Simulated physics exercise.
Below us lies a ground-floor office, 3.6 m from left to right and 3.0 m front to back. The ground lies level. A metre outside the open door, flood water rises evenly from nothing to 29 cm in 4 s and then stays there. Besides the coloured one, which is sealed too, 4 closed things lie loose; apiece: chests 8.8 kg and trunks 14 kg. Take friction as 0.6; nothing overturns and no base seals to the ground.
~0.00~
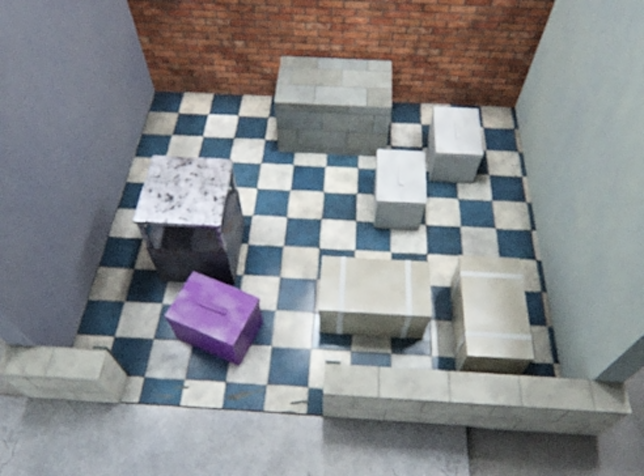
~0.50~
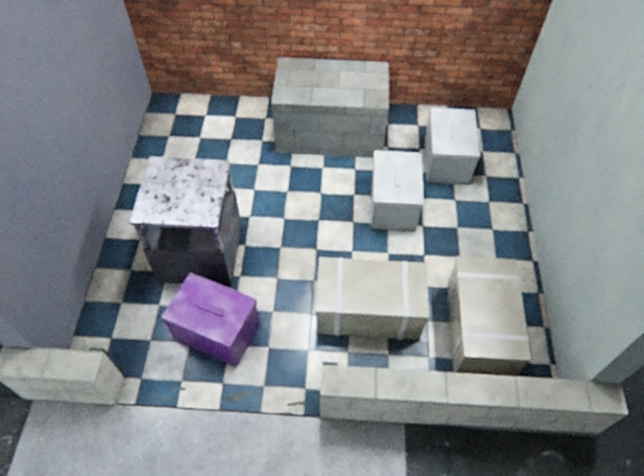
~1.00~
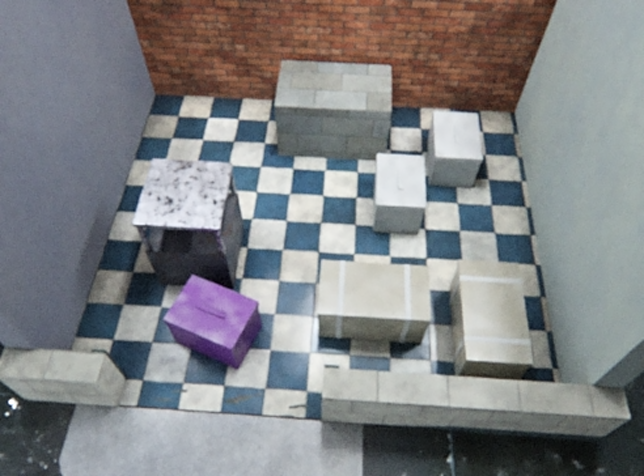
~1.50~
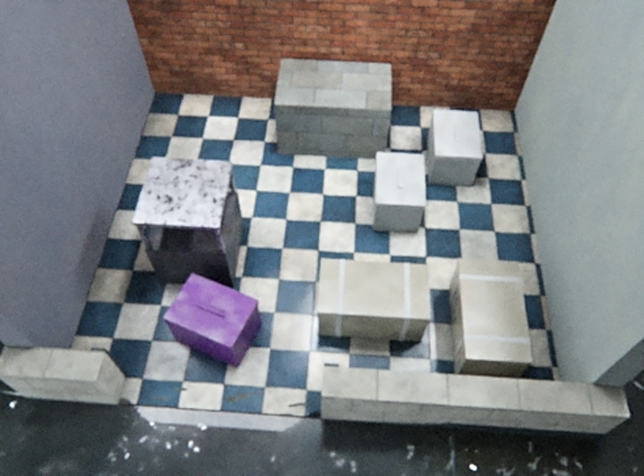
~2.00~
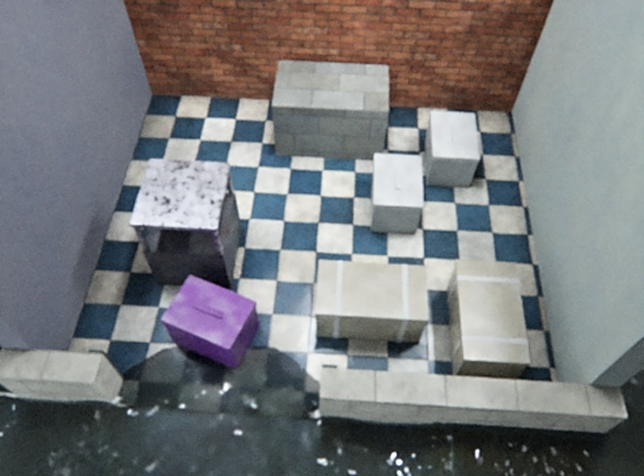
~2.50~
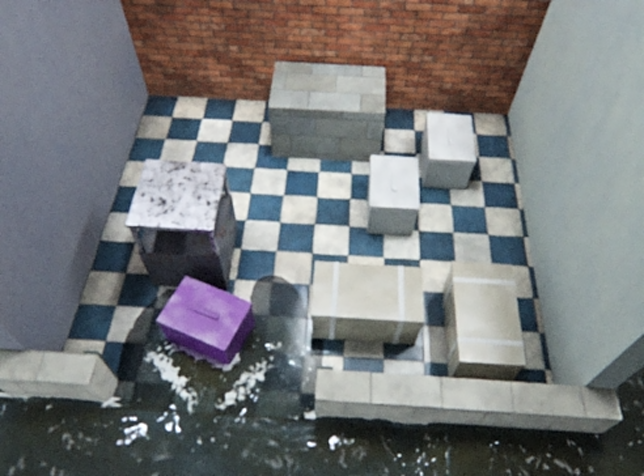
In this clip, dark water spreads across the ground outside a room with a checkered floor, then enters through the front opening and runs around a purple chest, while the chest and the other blocky objects stay in place.
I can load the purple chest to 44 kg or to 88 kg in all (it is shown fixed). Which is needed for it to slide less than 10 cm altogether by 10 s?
For it, only the higher weight holds it.
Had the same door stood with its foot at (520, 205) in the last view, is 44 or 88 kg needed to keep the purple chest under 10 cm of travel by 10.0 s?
In that case only the larger load is enough.
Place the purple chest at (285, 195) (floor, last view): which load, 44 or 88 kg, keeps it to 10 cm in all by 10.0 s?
Only the larger holds.
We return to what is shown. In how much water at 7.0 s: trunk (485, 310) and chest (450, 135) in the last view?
About 5 and 19 cm.
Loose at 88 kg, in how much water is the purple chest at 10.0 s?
Roughly 20 cm.
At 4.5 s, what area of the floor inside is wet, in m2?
About 7.5 m2.
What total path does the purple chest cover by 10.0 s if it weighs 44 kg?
Some 200 cm in all.
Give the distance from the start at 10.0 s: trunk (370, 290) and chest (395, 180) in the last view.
In turn: 100 cm, 100 cm.
After 3.5 s the purple chest would be 4 cm from its start with 44 kg and 0 cm from its start with 88 kg; 11 cm of water round it then.
After 4.5 s the purple chest would be 19 cm from its start with 44 kg and 0 cm from its start with 88 kg; 14 cm of water round it then.
After 7.0 s the purple chest would be 20 cm from its start with 44 kg and 0 cm from its start with 88 kg; 15 cm of water round it then.
After 10.0 s the purple chest would be 192 cm from its start with 44 kg and 0 cm from its start with 88 kg; 20 cm of water round it then.
